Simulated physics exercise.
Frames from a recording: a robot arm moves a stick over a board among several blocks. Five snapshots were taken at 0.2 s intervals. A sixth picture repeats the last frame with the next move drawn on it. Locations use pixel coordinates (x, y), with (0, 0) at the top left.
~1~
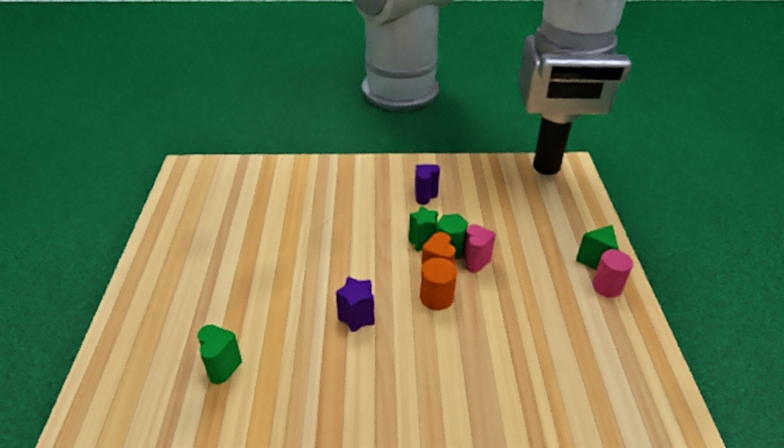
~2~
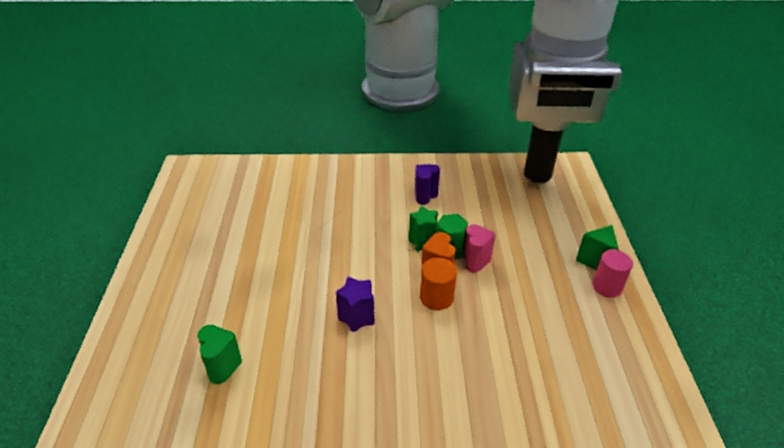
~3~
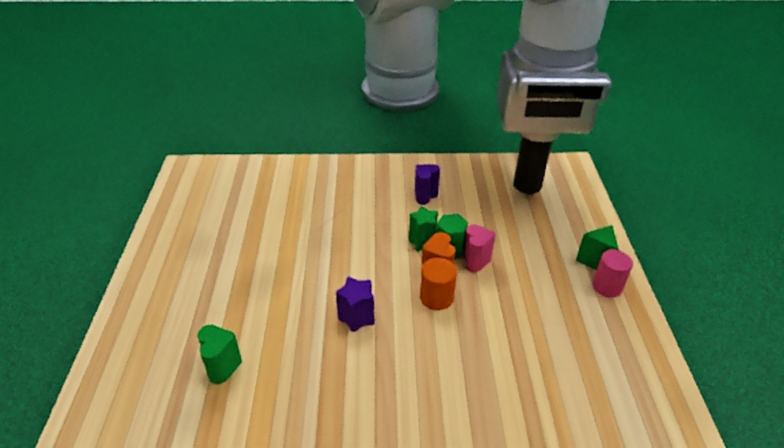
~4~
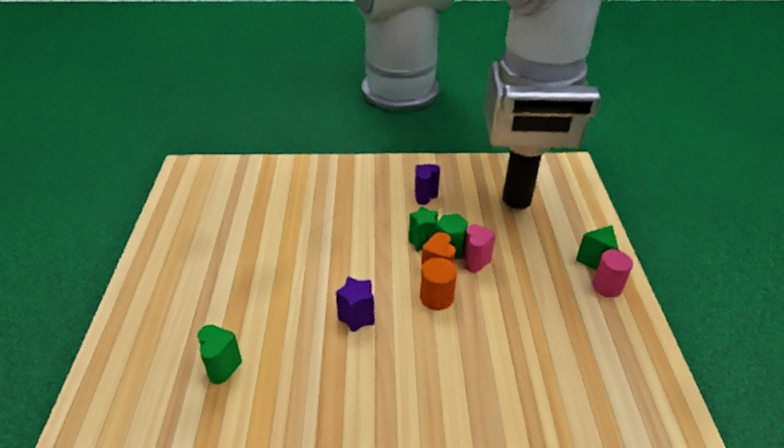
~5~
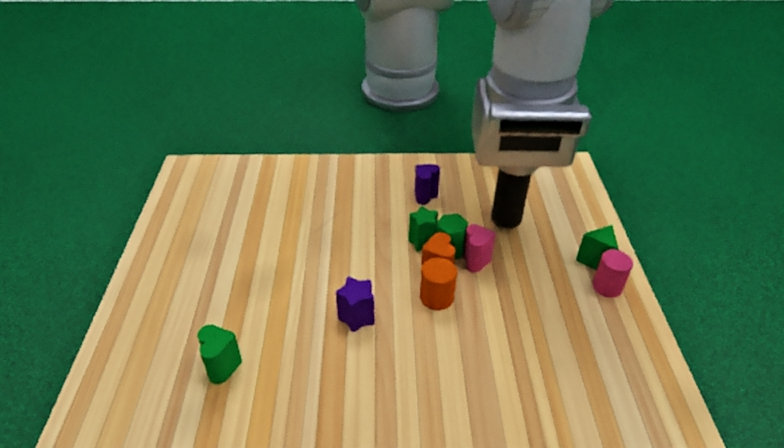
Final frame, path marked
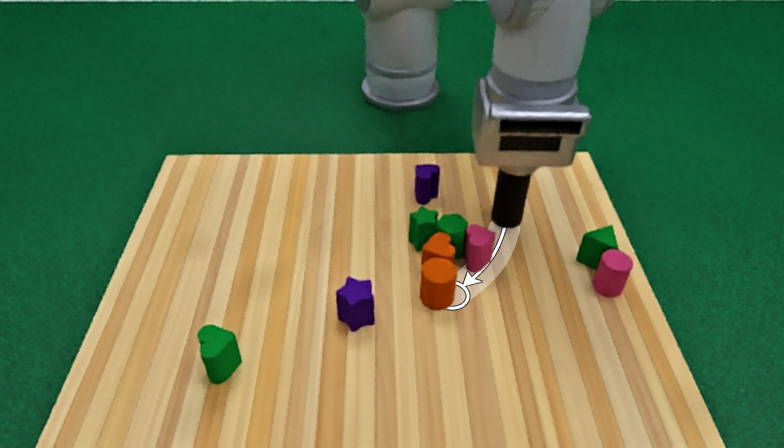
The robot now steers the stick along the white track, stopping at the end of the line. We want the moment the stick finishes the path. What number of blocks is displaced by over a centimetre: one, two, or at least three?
Expect three or more.
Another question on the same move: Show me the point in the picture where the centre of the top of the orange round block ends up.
The spot you're after is about (419, 283) in the image.
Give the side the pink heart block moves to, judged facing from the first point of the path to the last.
It goes toward the right-hand side.
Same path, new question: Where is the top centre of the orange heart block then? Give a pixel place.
Somewhere near (417, 244).
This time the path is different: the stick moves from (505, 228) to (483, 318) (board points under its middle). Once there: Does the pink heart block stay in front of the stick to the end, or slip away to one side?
The stick passes it.
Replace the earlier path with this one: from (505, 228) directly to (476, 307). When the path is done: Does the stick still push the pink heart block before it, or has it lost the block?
The stick has lost it.
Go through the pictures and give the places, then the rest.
The first picture shows lower end of the stick (546, 167), tops of blocks, orange round block (439, 270), orange heart block (440, 245), green hexagonal block (453, 223), pink heart block (480, 234).
The second picture shows stick (538, 175), blocks as before.
The third picture shows stick (528, 185), blocks as before.
The fourth picture shows stick (517, 200), blocks as before.
The fifth picture shows stick (506, 219), orange round block (439, 270), orange heart block (440, 245), green hexagonal block (453, 223), pink heart block (480, 234).
The drawn path runs from (505, 228) through (495, 251) and (477, 274) to (451, 295).
The first path, step by step. One third of the way, stick (497, 242); nothing pushed yet.
Two thirds of the way, stick (479, 265); orange round block (436, 273); orange heart block (431, 246), turned 40° clockwise; pink heart block (454, 254), turned 40° clockwise.
At the end, stick (452, 286); orange round block (419, 283); orange heart block (417, 244), turned 80° clockwise; green hexagonal block not moved; pink heart block (425, 260), turned 70° clockwise.
